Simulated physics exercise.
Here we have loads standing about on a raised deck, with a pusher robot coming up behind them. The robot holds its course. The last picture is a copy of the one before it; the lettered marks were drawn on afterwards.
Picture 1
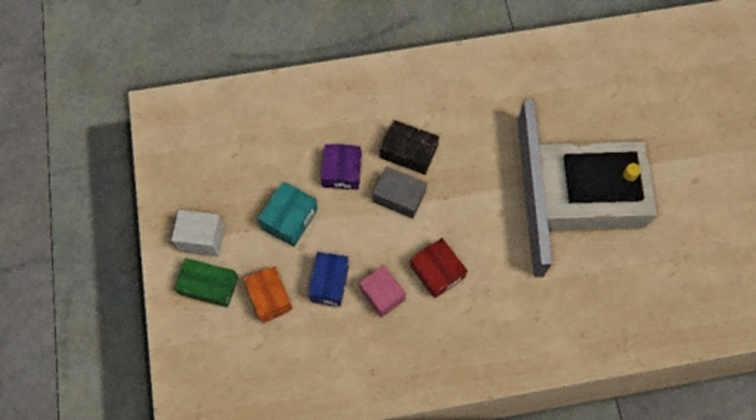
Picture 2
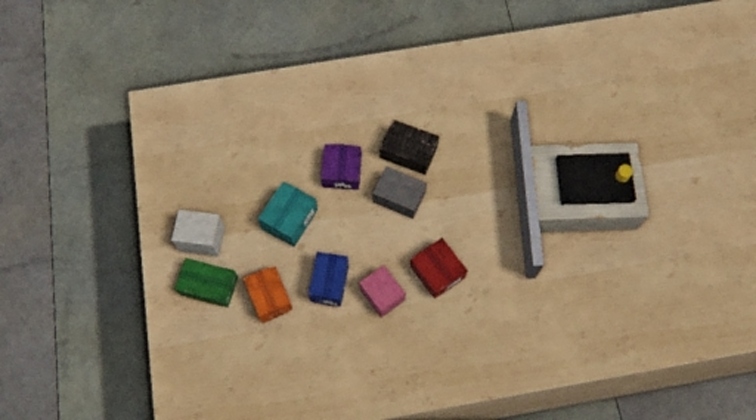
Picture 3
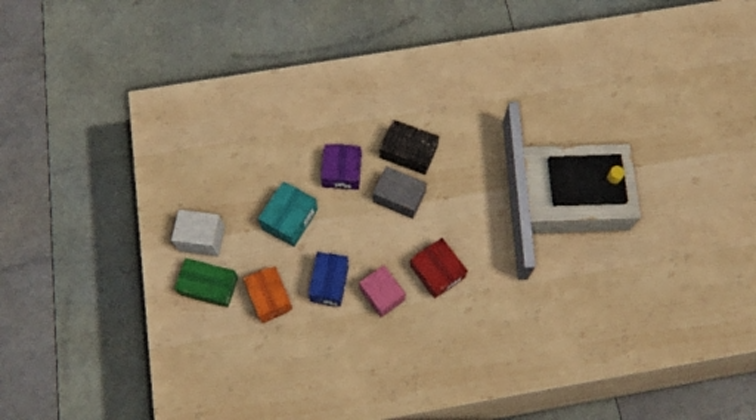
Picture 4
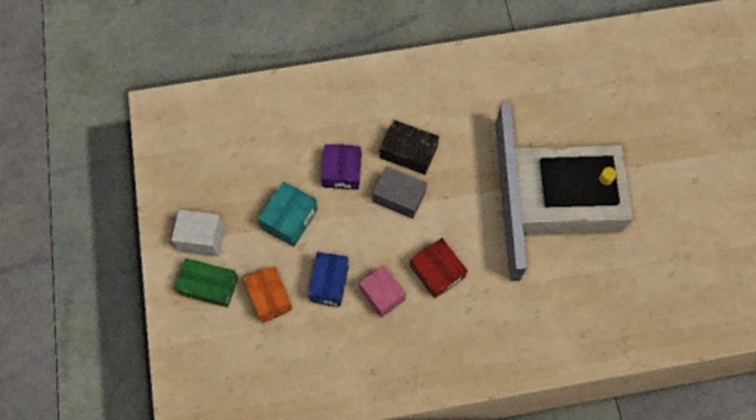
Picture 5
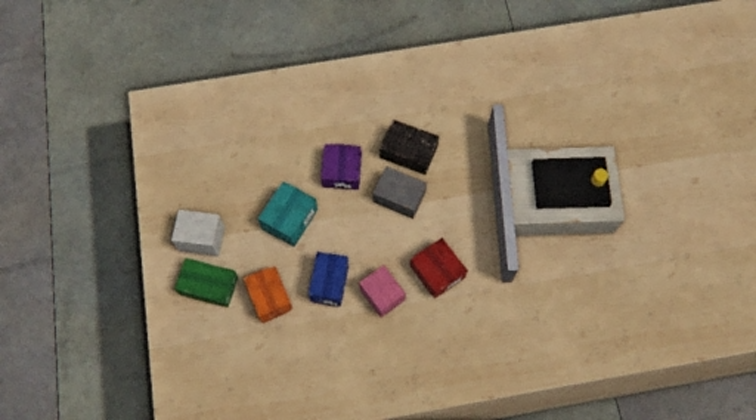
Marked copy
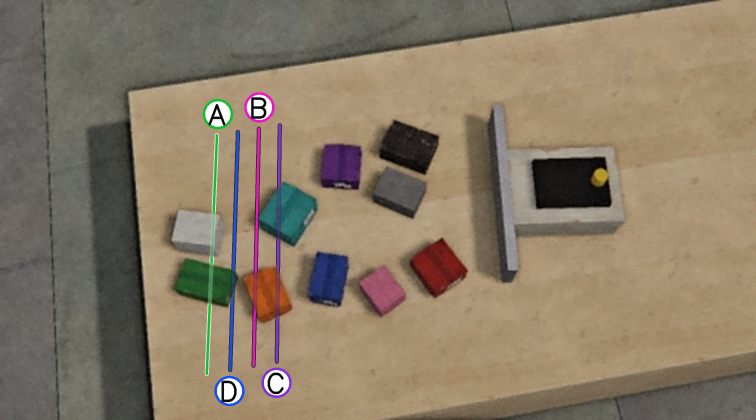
A pusher robot with a wide grey blade creeping left across a pale raised deck towards scattered colourful loads that stay still.
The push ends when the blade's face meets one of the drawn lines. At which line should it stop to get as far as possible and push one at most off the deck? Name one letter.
At B, and not beyond.
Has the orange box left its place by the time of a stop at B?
Yes.
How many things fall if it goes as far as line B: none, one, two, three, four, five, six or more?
By then, one.
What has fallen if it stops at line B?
The green box goes over.
On the copy, A at (212, 248); B at (256, 241); C at (278, 237); D at (234, 244).
On B. First, robot (478, 197); pink crate (365, 300); black crate (382, 154).
Then, robot (389, 212); green box (192, 282); orange box (235, 296).
Finally, robot (317, 224); green box over the edge; white crate (147, 242); one fallen.
By contrast, A drops three; C is within the limit but short; D drops three.
